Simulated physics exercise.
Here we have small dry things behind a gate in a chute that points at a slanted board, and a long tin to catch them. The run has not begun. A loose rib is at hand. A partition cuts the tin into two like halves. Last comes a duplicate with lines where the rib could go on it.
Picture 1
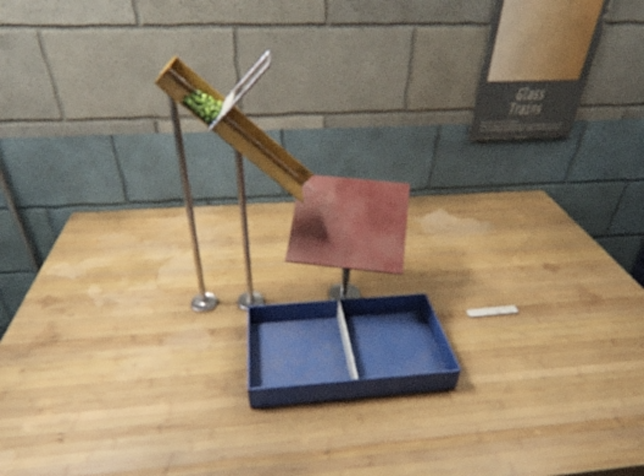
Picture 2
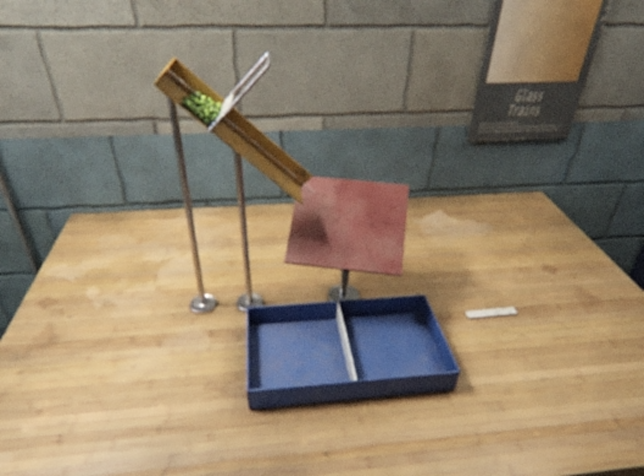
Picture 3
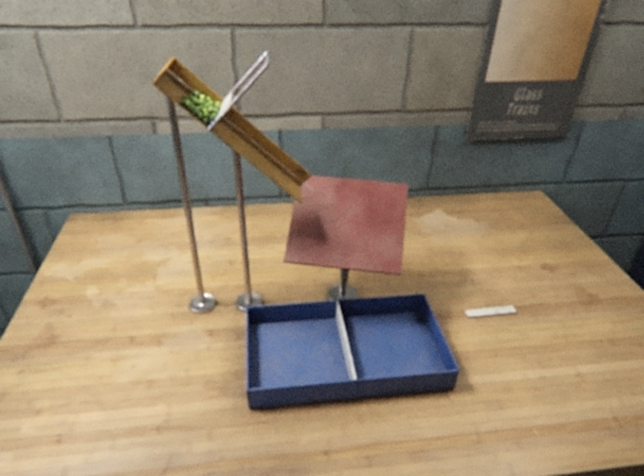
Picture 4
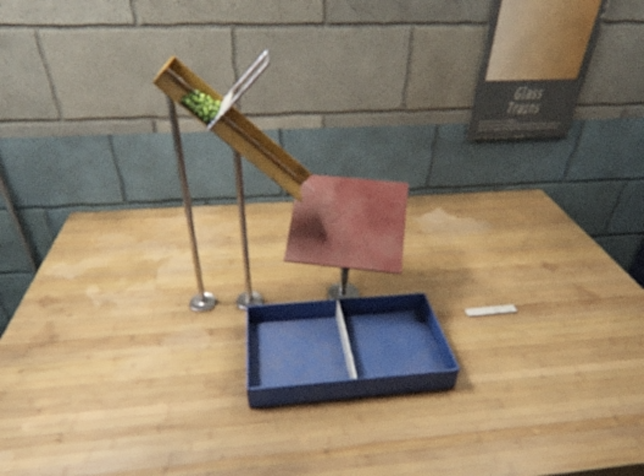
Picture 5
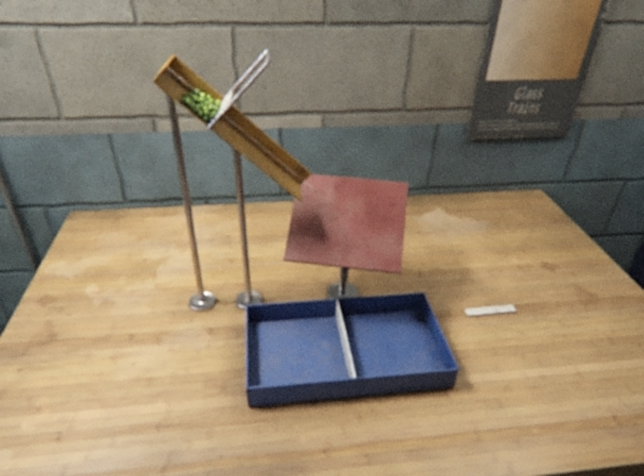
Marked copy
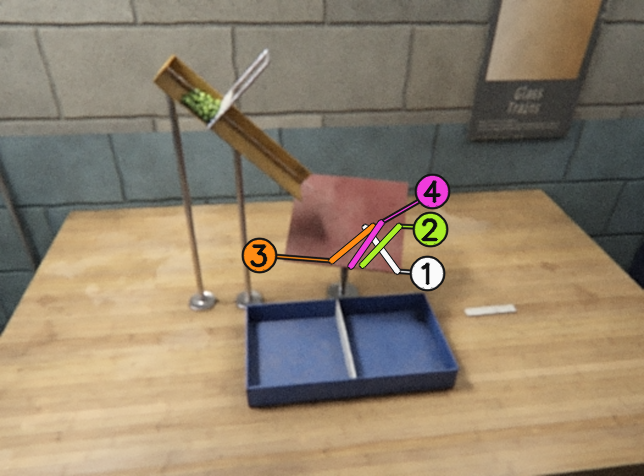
At the start, small green pieces sit behind a pale gate near the top of a sloping wooden chute, which points at a tilted reddish board above a blue tray split by a divider. Through to the end, nothing visibly moves; the gate stays shut and the tray remains empty.
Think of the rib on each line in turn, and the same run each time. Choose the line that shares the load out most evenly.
The best line is 2.
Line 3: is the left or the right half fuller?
More lands on the left.
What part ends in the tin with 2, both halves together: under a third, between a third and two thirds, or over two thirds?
It is over two thirds.
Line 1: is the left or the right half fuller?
Right.
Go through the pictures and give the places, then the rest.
Load behind the gate at (208, 104), dried peas; lip of the chute at (302, 195), sloping fairly steeply, in the first frame.
Middle of the board at (348, 223), tilted fairly steeply; middle of its low edge at (342, 269); of its high edge at (354, 180), in the second frame.
Front corners of the tin at (247, 390) and (459, 370); front end of its middle wall at (356, 380); gate still shut at (228, 103), in the third frame.
Middle of the load at (206, 104); lip at (301, 194), in the fourth frame.
Middle of the load at (206, 103); lip at (301, 193), in the fifth frame.
On the marked copy, line 1 from (365, 227) to (397, 271); line 2 from (399, 226) to (362, 265); line 3 from (373, 226) to (331, 260); line 4 from (381, 222) to (351, 266).
Choosing 1, of what is caught, about a quarter in the left half, most in the right.
Choosing 2, of what is caught, about two thirds in the left half, about a third in the right.
Choosing 3, of what is caught, most in the left half, about a quarter in the right.
Choosing 4, of what is caught, most in the left half, a small part in the right.
